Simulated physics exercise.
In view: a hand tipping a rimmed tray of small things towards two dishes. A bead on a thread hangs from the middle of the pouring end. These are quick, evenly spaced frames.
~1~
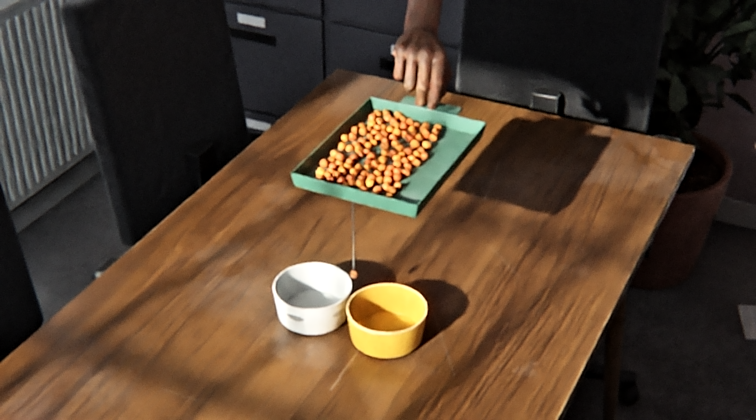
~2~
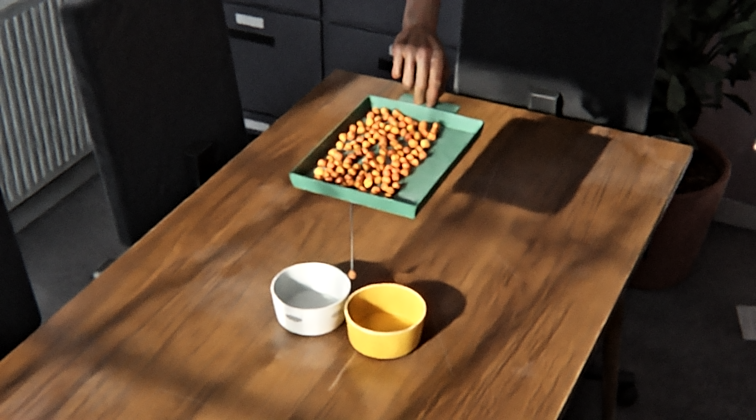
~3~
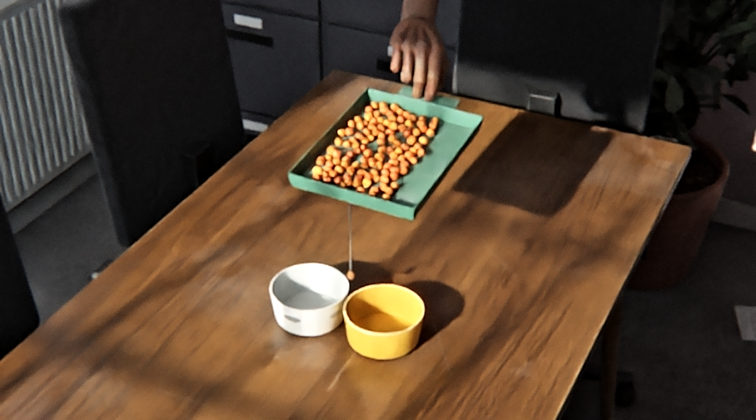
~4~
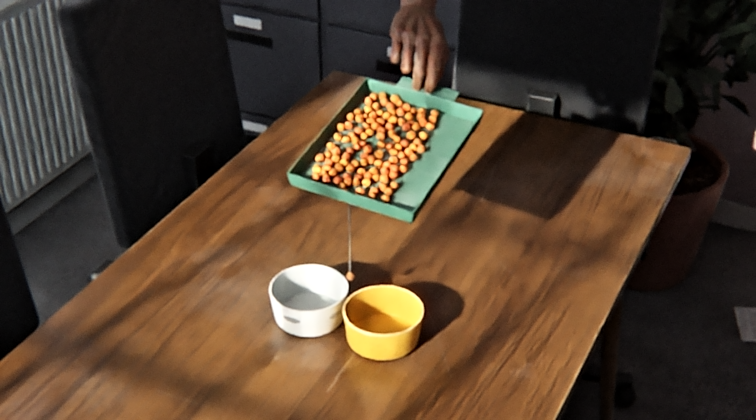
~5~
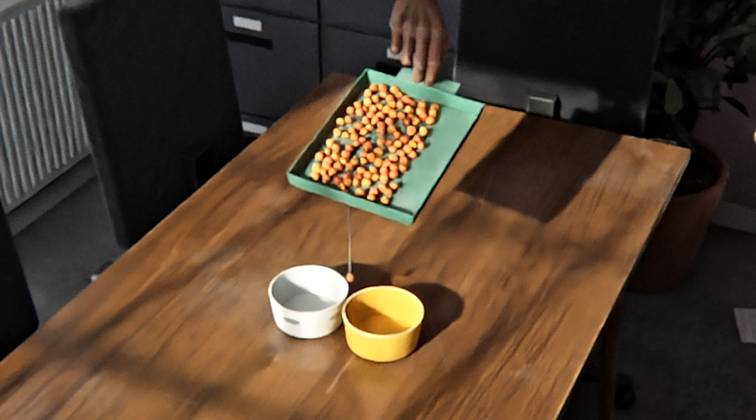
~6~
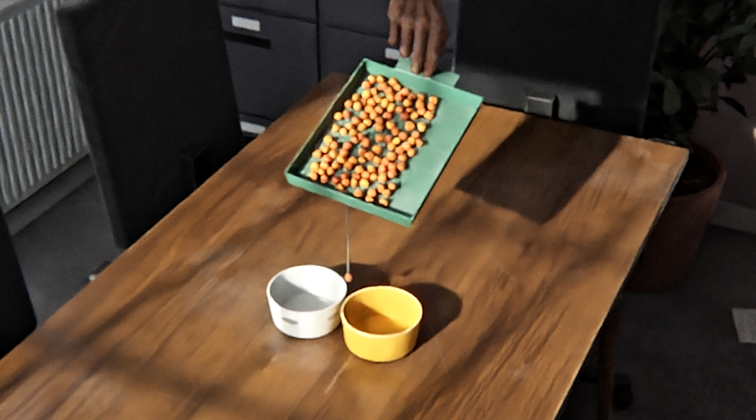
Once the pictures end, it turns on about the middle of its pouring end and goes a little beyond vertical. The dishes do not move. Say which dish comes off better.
More goes to the right-hand dish.
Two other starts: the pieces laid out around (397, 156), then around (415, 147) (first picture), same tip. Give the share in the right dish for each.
About 70 and 90 per cent.
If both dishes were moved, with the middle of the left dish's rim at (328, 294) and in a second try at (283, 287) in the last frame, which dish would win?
One: The right-hand dish. Two: Right.
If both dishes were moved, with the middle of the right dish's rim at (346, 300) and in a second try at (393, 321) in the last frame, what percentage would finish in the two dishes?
Roughly 30 per cent, and 90 per cent.
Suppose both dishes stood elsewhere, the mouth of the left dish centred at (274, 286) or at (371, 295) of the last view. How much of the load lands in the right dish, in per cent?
About 40 and 20 per cent.
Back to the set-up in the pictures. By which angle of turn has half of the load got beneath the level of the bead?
At some 115 degrees.
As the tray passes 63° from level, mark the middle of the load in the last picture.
Near (378, 176).
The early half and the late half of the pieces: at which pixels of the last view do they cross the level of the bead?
Early half (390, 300), late half (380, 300).
Soon after the last picture, tray tipped steeply; all on the tray.
A little later, tray tipped past a quarter turn; most on the tray; a stray few in the right dish; a stray few outside both; a small part in the air.
Later still, tray tipped past a quarter turn; most in the right dish; about a quarter outside both.
At rest, tray tipped past a quarter turn; most in the right dish; none in the left dish; about a quarter outside both.
